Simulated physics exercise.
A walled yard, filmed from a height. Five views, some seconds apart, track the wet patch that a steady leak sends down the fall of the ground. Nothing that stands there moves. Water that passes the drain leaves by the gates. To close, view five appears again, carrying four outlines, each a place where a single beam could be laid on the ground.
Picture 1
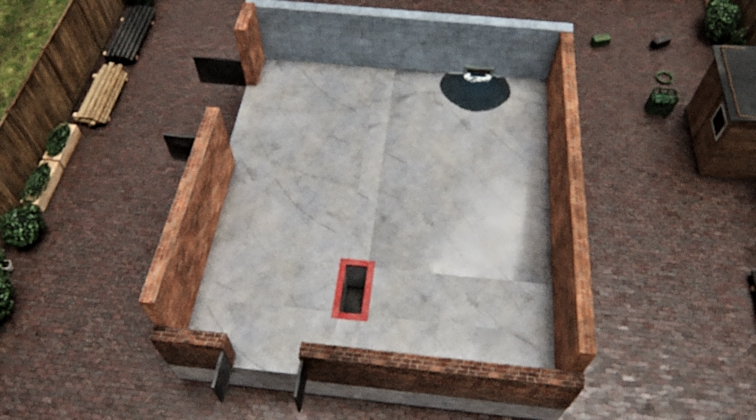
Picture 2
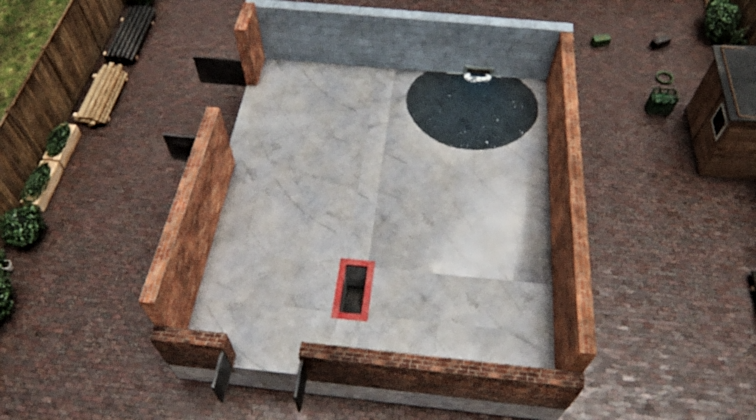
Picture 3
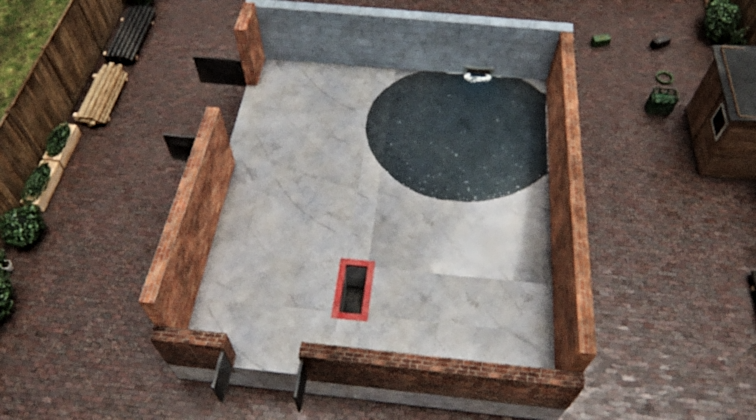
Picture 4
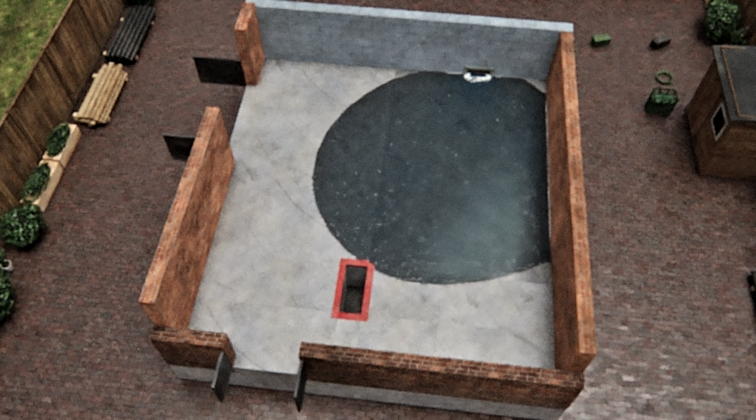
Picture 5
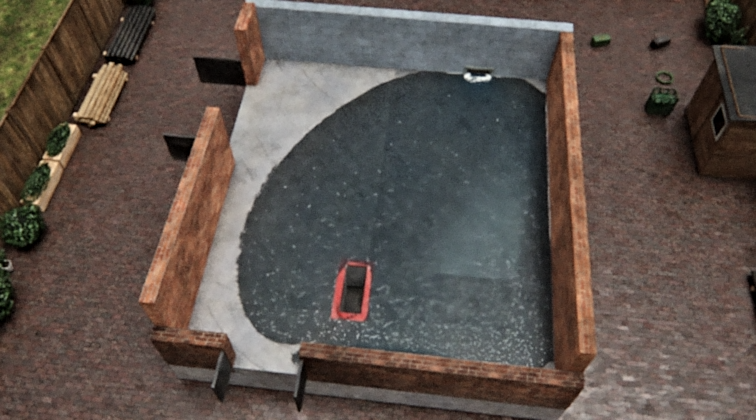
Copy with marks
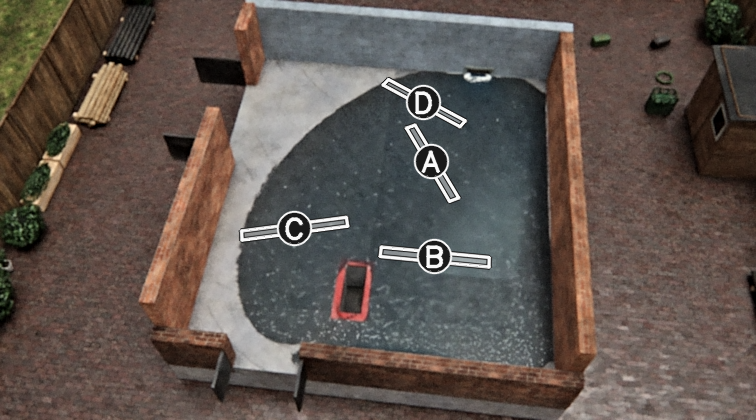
Walled yard from above, dark water spreading from an outfall at the far wall across pale ground and around a red-edged drain pit.
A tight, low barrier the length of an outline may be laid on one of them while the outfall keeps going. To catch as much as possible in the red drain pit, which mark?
Choose C.
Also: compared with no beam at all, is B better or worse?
It is worse.
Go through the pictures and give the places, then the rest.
The first picture shows outfall at (479, 71); red drain pit at (354, 289); open gate at (271, 358); open gate at (247, 123); 3 % of the ground under water, visible out to (447, 96); red drain pit still dry.
In the second picture, 10 % of the ground under water, visible out to (470, 146); red drain pit still dry.
In the third picture, 24 % of the ground under water, visible out to (436, 194); red drain pit still dry.
In the fourth picture, 45 % of the ground under water, visible out to (378, 265); red drain pit still dry.
In the fifth picture, 71 % of the ground under water, visible out to (258, 315); red drain pit taking water.
In white, A from (410, 126) to (454, 199); B from (380, 251) to (489, 262); C from (241, 235) to (347, 221); D from (385, 82) to (462, 123).
If A is chosen, about 16 % of the stream goes into the red drain pit, about 84 % out by the gates.
If B is chosen, about 15 % of the stream goes into the red drain pit, about 85 % out by the gates.
If C is chosen, about 25 % of the stream goes into the red drain pit, about 75 % out by the gates.
If D is chosen, about 17 % of the stream goes into the red drain pit, about 83 % out by the gates.
